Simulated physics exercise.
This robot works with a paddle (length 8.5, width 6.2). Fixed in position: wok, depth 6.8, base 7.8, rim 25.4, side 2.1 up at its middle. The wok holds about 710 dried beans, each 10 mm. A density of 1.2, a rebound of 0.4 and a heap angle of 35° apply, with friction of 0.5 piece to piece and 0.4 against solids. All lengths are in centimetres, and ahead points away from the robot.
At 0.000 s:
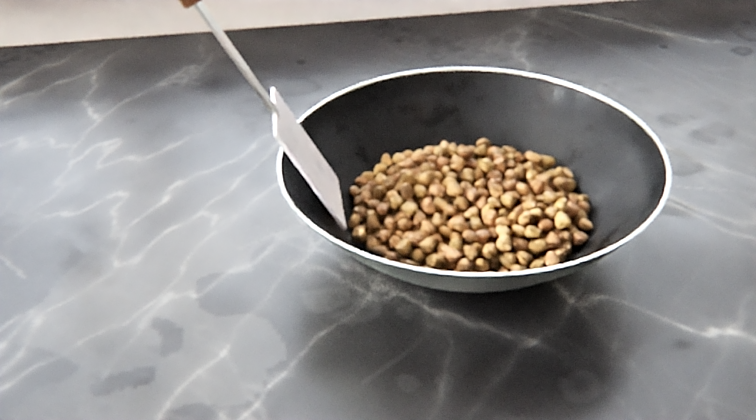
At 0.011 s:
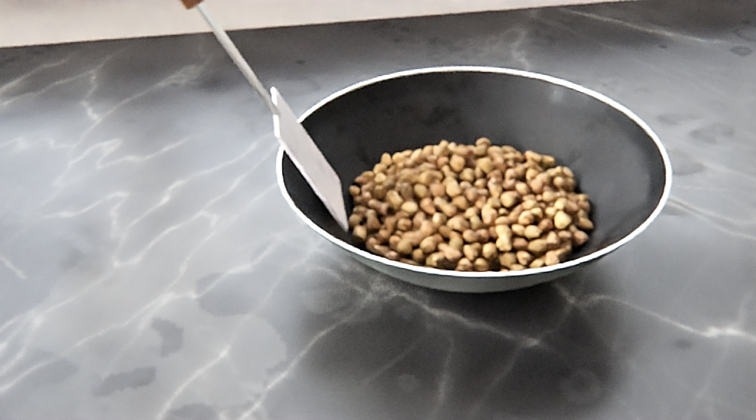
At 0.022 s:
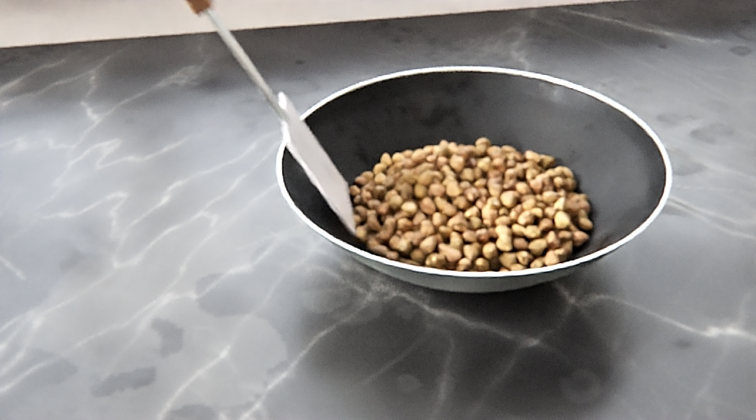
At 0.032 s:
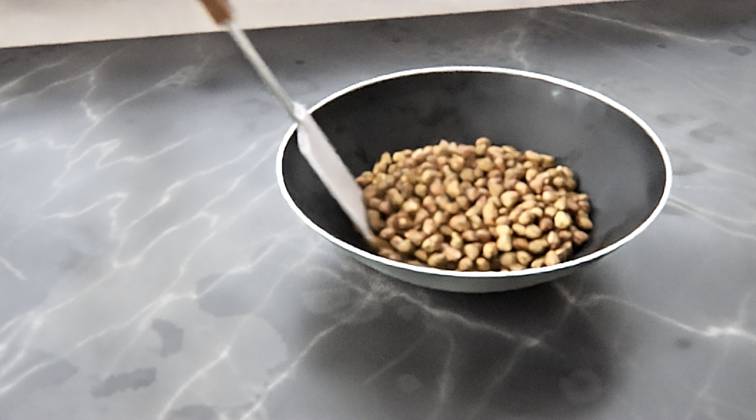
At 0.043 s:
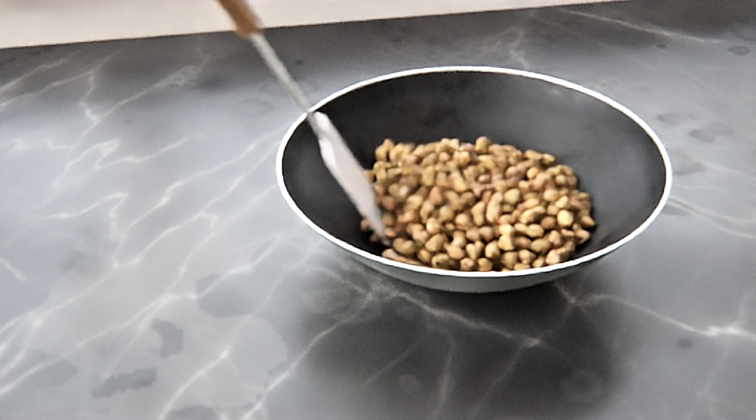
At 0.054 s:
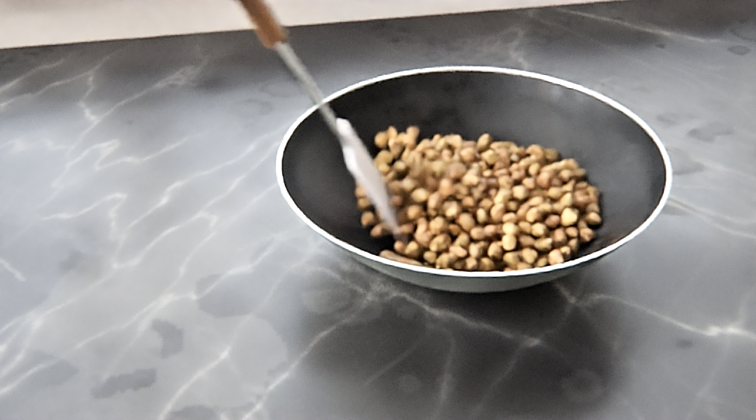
In this clip, a paddle with a wooden handle rests at the left inside of a dark wok of brown beans on a marbled surface, then pushes a short way rightward into the pile, shifting the nearby beans.
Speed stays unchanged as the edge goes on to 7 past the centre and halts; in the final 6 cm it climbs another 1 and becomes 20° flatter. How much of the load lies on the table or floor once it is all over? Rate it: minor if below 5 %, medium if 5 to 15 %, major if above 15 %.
Rating: Major.
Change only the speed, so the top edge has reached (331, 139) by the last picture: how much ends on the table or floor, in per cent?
Expect about 25 per cent there.
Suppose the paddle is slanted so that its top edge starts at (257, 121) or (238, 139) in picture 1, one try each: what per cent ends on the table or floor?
Close to 40 and 30 percent respectively.
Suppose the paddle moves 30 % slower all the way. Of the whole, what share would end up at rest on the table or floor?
Near 25 %.
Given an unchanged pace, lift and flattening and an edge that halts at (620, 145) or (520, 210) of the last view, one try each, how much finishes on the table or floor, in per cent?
Respectively about 50 and 10 percent end on the table or floor.
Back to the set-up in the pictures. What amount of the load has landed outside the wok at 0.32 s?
Share at that moment: Roughly 10 %.
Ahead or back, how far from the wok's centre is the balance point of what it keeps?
Offset forward: Around 3.5 cm.
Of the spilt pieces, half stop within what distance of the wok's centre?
It works out to near 26 cm.
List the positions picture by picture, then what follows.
Paddle top edge at (274, 110), sloping 63°; upper third of the load around (468, 195), from x 355 to 585, top at y 145; 710 in the wok, in the first picture.
Paddle top edge at (275, 111), sloping 63°; upper third of the load around (468, 195), from x 355 to 585, top at y 145, in the second picture.
Paddle top edge at (284, 116), sloping 63°; upper third of the load around (468, 195), from x 355 to 585, top at y 145, in the third picture.
Paddle top edge at (302, 126), sloping 63°; upper third of the load around (467, 195), from x 360 to 585, top at y 145, in the fourth picture.
Paddle top edge at (325, 136), sloping 63°; upper third of the load around (469, 191), from x 365 to 585, top at y 145, in the fifth picture.
Paddle top edge at (347, 143), sloping 63°; upper third of the load around (470, 187), from x 360 to 595, top at y 135; 710 in the wok, in the sixth picture.
After 0.08 s, sloping 63°, highest piece 7 above the table; 710 in the wok.
After 0.11 s, sloping 57°, highest piece 9 above the table; 710 in the wok.
After 0.32 s, sloping 43°, highest piece 11 above the table; 457 in the wok, 54 on the table or floor, 199 on the blade or in flight.
After 1.37 s, sloping 43°, highest piece 8 above the table; 457 in the wok, 253 on the table or floor.
At rest, 457 in the wok, 253 on the table or floor. That is 36 % on the table or floor.
